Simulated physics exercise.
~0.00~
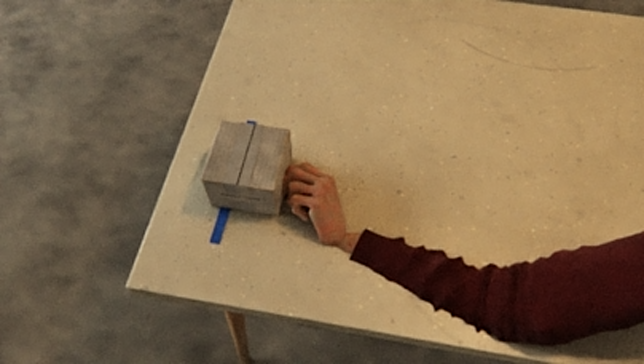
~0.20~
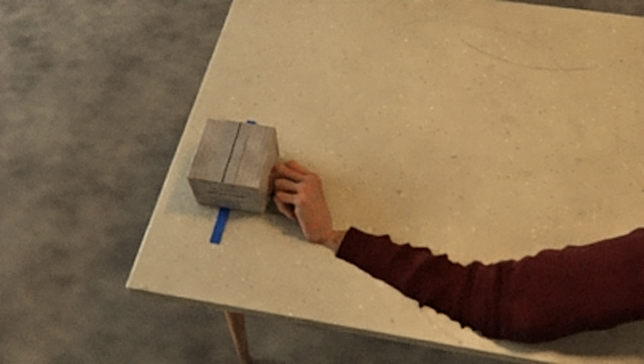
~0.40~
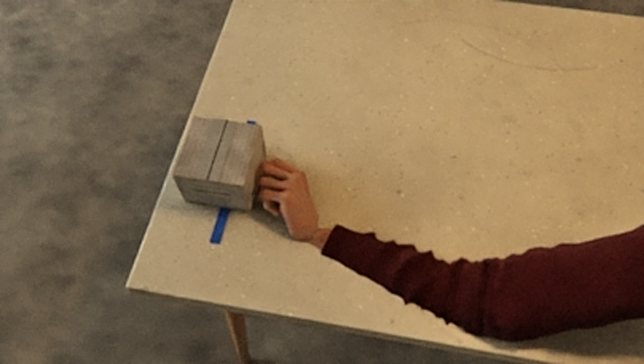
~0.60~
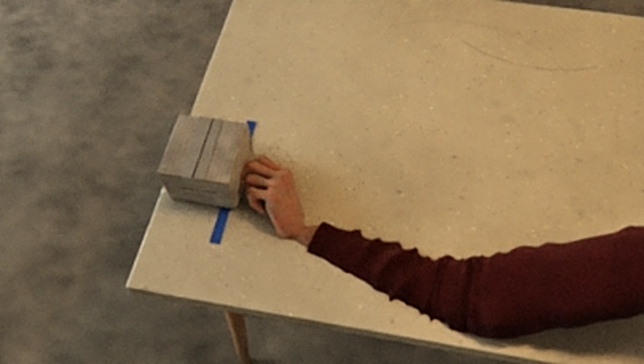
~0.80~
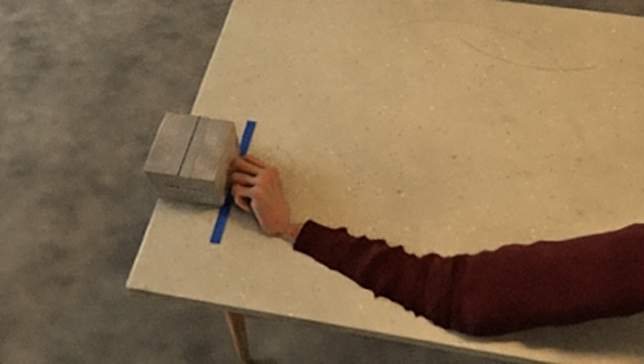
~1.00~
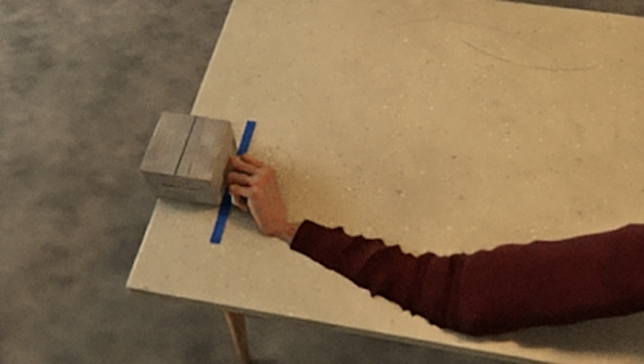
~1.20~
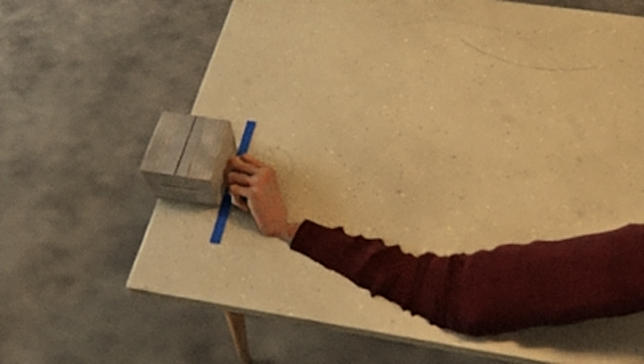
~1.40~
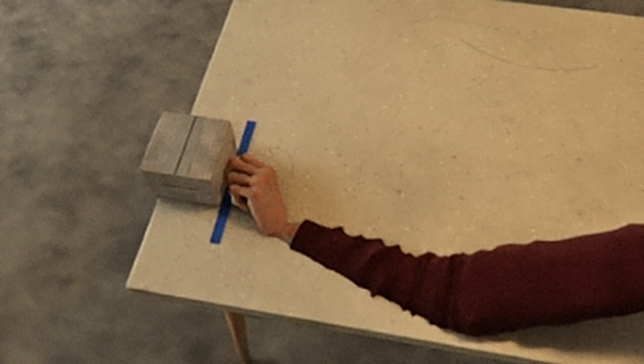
On a pale tabletop, a hand in a dark red sleeve pushed a small grayish box left across a strip of blue tape toward the edge, then stopped, leaving the box jutting past the edge but still on the table.
